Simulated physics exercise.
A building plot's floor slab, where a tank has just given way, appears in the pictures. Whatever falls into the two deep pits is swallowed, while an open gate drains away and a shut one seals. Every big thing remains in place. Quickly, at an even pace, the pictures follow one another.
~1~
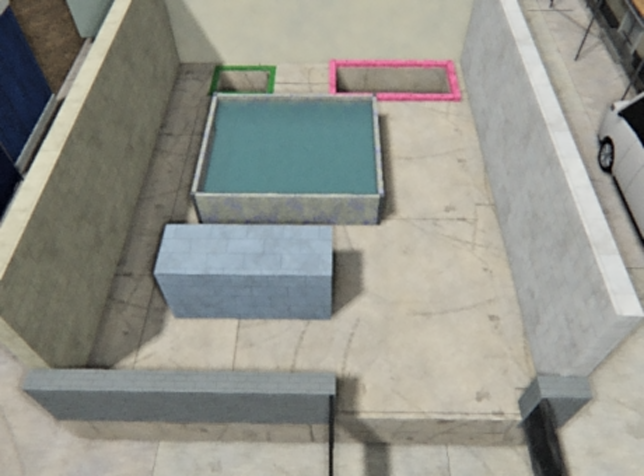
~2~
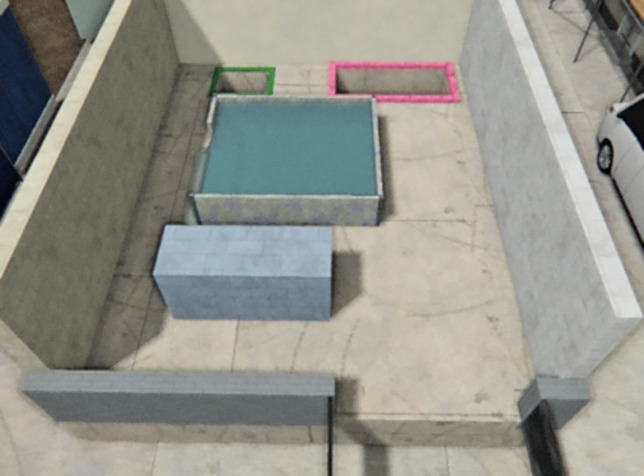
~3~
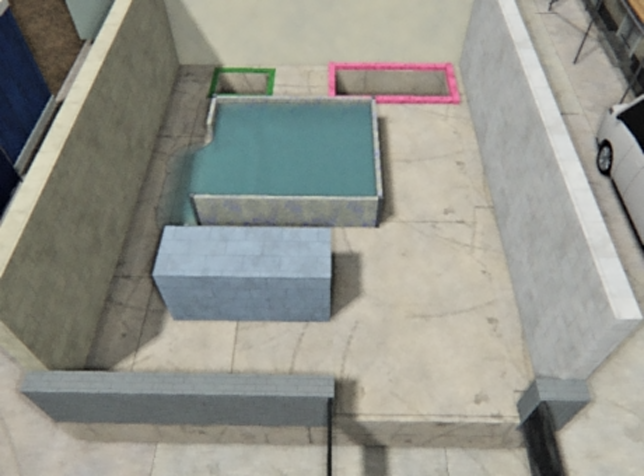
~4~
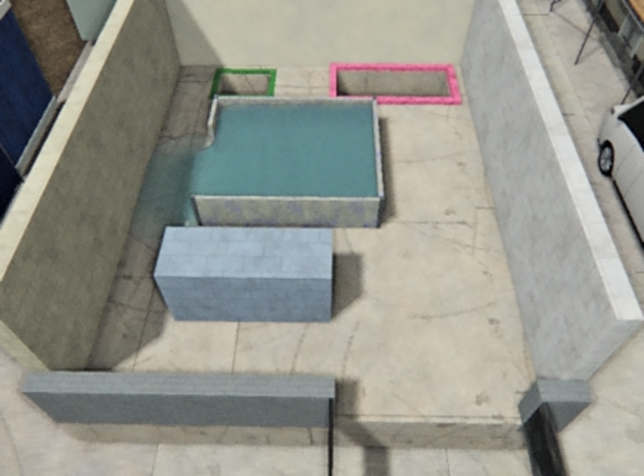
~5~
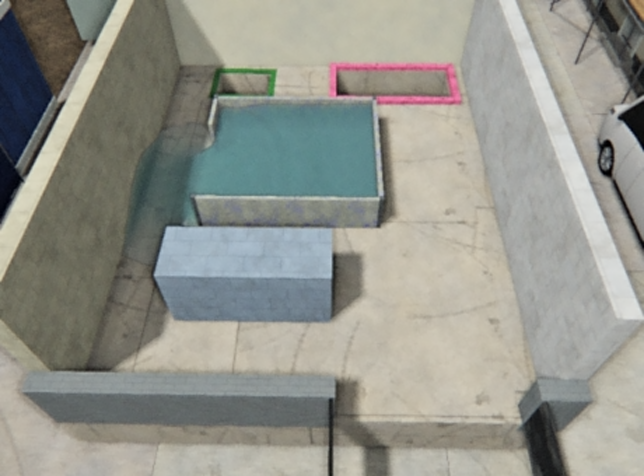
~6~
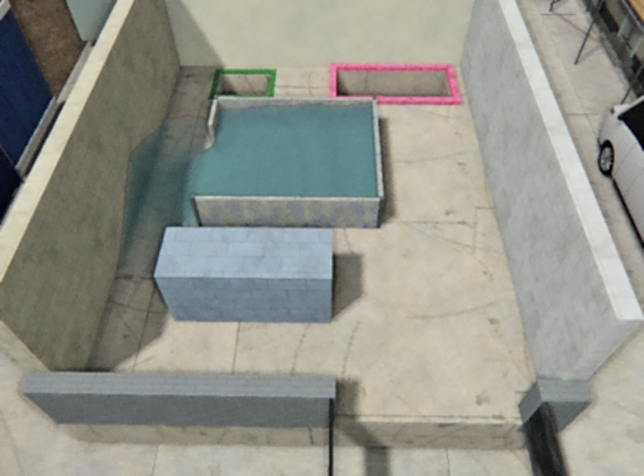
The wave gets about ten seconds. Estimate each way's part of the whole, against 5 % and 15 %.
My prediction: The gate claims an in-between share - five to fifteen per cent. The pink pit claims a light share - short of five per cent. The green pit claims a heavy share - exceeding fifteen per cent.
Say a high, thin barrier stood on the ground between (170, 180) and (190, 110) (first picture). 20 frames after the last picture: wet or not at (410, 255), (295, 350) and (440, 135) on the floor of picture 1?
Listed order - dry, wet, dry.
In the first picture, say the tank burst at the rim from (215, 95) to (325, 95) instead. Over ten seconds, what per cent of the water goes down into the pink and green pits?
Pink takes 8 in a hundred, green takes 65 in a hundred.
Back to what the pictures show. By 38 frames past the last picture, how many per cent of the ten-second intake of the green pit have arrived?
Result: 65 % of the ten-second total.
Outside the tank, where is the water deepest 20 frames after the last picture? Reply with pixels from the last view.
Check roughly (82, 383).
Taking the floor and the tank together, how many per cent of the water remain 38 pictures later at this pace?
My figure is close to 80 percent.
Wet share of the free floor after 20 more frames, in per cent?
Around 45 percent of it.
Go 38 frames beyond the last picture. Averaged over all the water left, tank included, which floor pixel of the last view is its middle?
I reckon somewhere around (263, 221).
A moment on, water covers 20 % of the floor; the gate 0 %, the pink pit 0 %, the green pit 0 %.
Next, water covers 30 % of the floor; the gate 0 %, the pink pit 0 %, the green pit 1 %.
Then, water covers 45 % of the floor; the gate 0 %, the pink pit 0 %, the green pit 8 %.
Later, water covers 75 % of the floor; the gate 2 %, the pink pit 0 %, the green pit 19 %.
In the end, water covers 95 % of the floor; the gate 7 %, the pink pit 0 %, the green pit 28 %.
